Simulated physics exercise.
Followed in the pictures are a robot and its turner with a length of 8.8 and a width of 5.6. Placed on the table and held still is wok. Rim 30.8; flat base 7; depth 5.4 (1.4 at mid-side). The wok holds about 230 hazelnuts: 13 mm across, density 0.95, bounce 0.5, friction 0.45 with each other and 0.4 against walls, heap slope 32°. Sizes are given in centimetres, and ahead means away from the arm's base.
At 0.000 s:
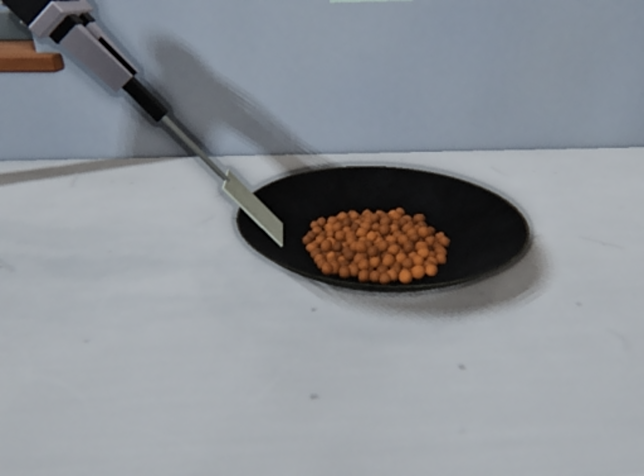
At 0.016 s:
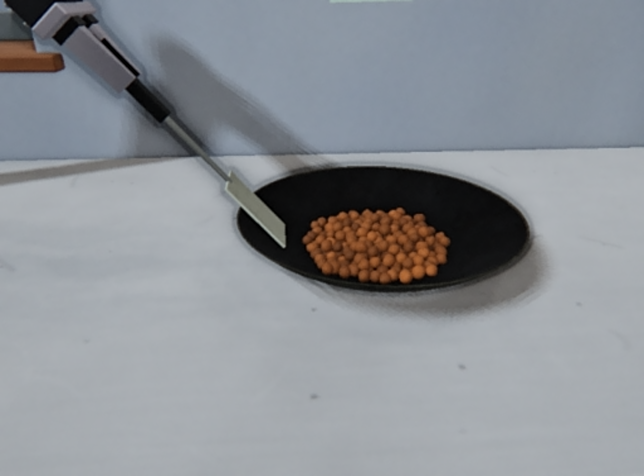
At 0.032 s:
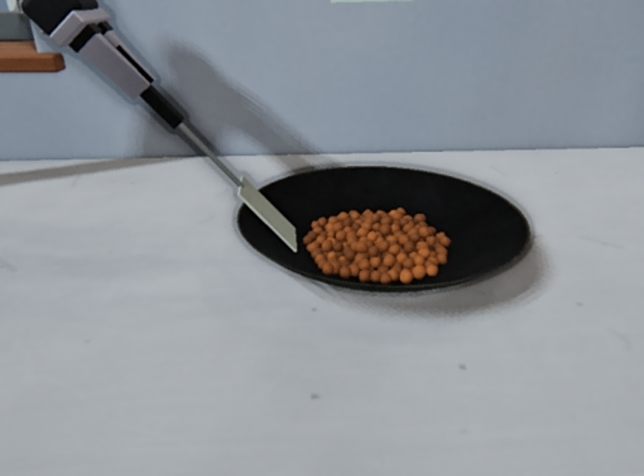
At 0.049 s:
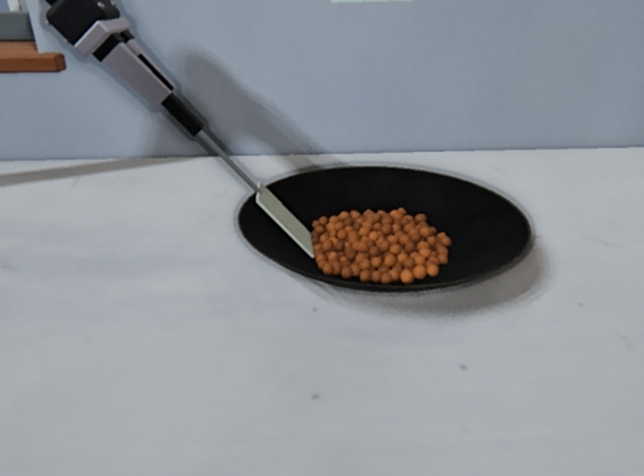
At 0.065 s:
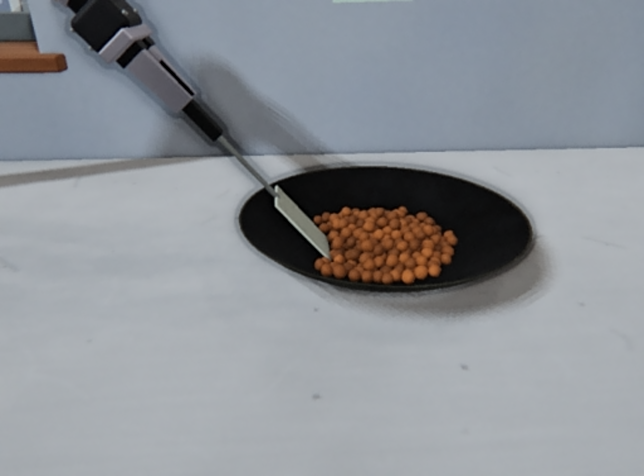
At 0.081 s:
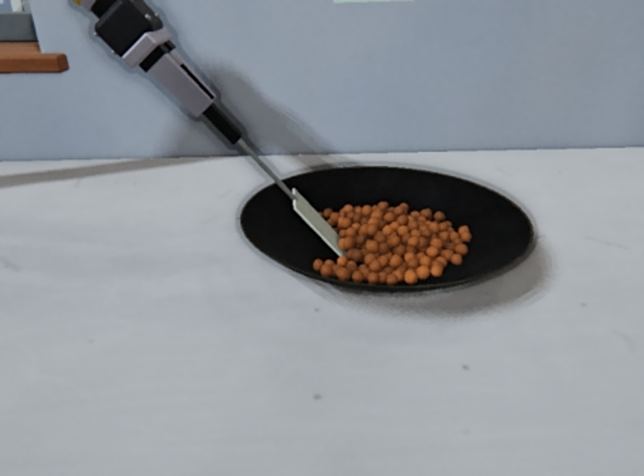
A robot arm moves a turner rightward through a black wok, pushing into the brown hazelnuts.
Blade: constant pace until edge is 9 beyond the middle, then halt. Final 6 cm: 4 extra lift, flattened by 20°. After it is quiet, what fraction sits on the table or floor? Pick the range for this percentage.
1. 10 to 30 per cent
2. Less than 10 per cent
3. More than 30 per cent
Option 1: 10 to 30 per cent.
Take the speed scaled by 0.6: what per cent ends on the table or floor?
Estimate: Approx. 5 %.
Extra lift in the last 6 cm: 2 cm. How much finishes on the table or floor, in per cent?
It comes to near 15 percent.
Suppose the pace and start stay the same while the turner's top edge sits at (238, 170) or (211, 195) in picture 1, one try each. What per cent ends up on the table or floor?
Around 20 per cent, then around 20 per cent.
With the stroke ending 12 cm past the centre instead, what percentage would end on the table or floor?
In that case around 30 per cent.
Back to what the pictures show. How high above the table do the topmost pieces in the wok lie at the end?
It reaches around 5.0 cm.
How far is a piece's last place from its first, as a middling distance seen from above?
The value is roughly 5 cm.
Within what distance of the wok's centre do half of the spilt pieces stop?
That distance comes to about 44 cm.
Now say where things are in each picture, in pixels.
The first picture shows the turner top edge at (226, 179), sloping 50°; upper third of the load around (379, 233), from x 305 to 445, top at y 215; 232 in the wok.
The second picture shows the turner top edge at (228, 180), sloping 50°; upper third of the load around (379, 233), from x 305 to 445, top at y 215.
The third picture shows the turner top edge at (240, 185), sloping 50°; upper third of the load around (380, 233), from x 310 to 445, top at y 215.
The fourth picture shows the turner top edge at (258, 191), sloping 50°; upper third of the load around (380, 233), from x 315 to 445, top at y 215.
The fifth picture shows the turner top edge at (276, 195), sloping 50°; upper third of the load around (379, 231), from x 320 to 450, top at y 210.
The sixth picture shows the turner top edge at (294, 198), sloping 50°; upper third of the load around (386, 228), from x 320 to 465, top at y 205; 232 in the wok.
After 0.12 s, sloping 50°, highest piece 7 above the table; 232 in the wok.
After 0.16 s, sloping 44°, highest piece 7 above the table; 232 in the wok.
After 0.38 s, sloping 30°, highest piece 10 above the table; 187 in the wok, 24 on the table or floor, 21 on the blade or in flight.
After 1.43 s, sloping 30°, highest piece 5 above the table; 187 in the wok, 45 on the table or floor.
In the end, 187 in the wok, 45 on the table or floor. That is 19 % on the table or floor.
